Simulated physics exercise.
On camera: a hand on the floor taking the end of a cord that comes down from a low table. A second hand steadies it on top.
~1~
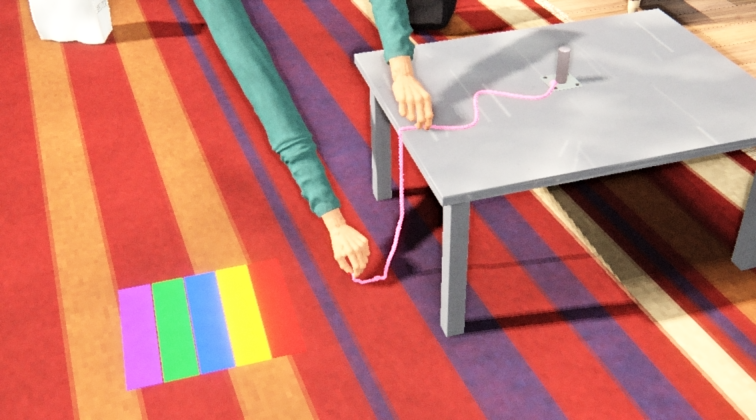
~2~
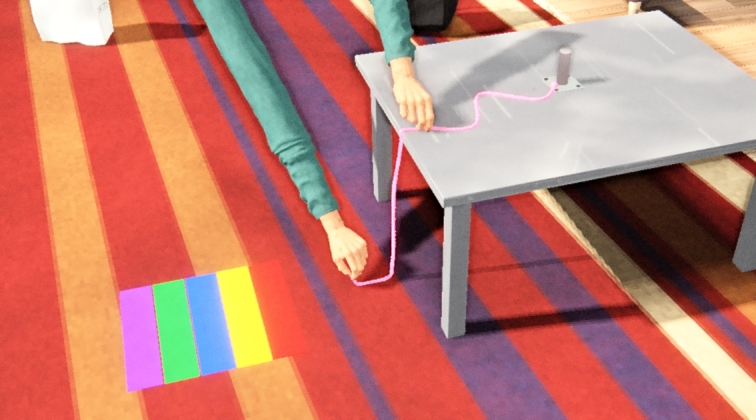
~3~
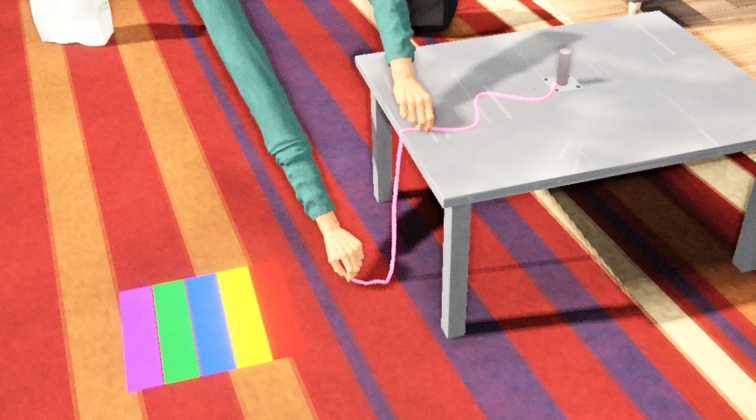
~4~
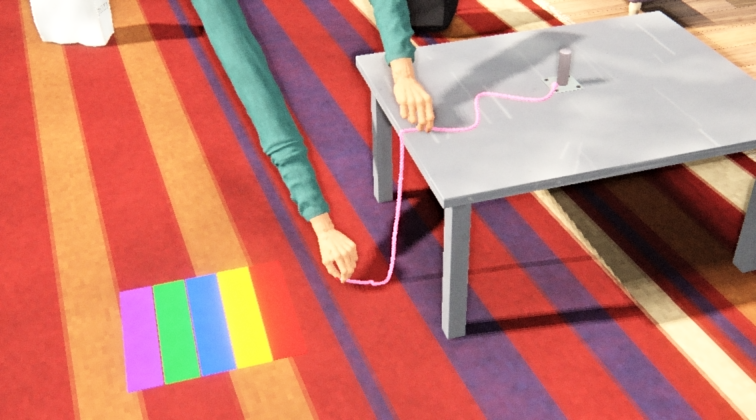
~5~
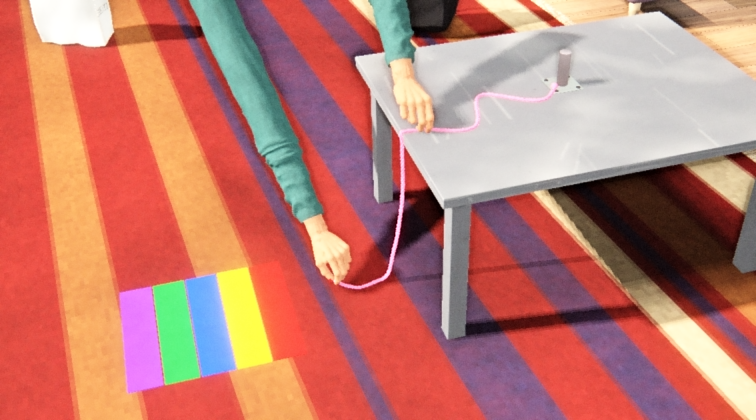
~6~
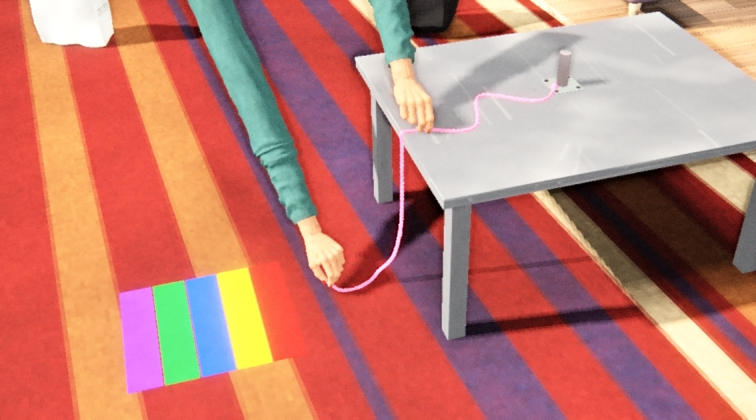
A hand drawing the end of a pink cord slightly left across a striped carpet, another hand resting on the grey table.
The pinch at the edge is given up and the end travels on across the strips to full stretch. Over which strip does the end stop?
It halts on the green strip.
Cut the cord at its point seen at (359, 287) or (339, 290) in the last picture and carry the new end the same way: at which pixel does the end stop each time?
Try by try, around (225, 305) and (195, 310).
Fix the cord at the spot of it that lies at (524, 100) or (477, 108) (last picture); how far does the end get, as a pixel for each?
Near (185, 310) and (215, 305).
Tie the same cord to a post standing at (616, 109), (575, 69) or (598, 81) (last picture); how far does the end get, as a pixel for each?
In that order: (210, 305), (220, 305) and (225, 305).
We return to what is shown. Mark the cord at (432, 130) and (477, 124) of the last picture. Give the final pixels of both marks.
Near (376, 147) and (420, 121).
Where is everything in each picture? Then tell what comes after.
The first picture shows end (354, 274); red (284, 337); yellow (249, 344); blue (215, 351); green (179, 359); purple (143, 367).
The second picture shows end (352, 276); cord through (542, 99) (477, 99) (460, 130) (400, 150) (393, 214) (392, 271).
The third picture shows end (347, 277).
The fourth picture shows end (341, 279); cord through (543, 100) (477, 100) (461, 130) (402, 150) (398, 214) (391, 272).
The fifth picture shows end (335, 281).
The sixth picture shows end (328, 282); cord through (543, 100) (477, 101) (461, 131) (402, 151) (402, 214) (381, 269).
Soon after, end near (240, 301); over yellow.
Then, end near (199, 309); over blue.
At full stretch, end near (174, 314); over green. Over green.
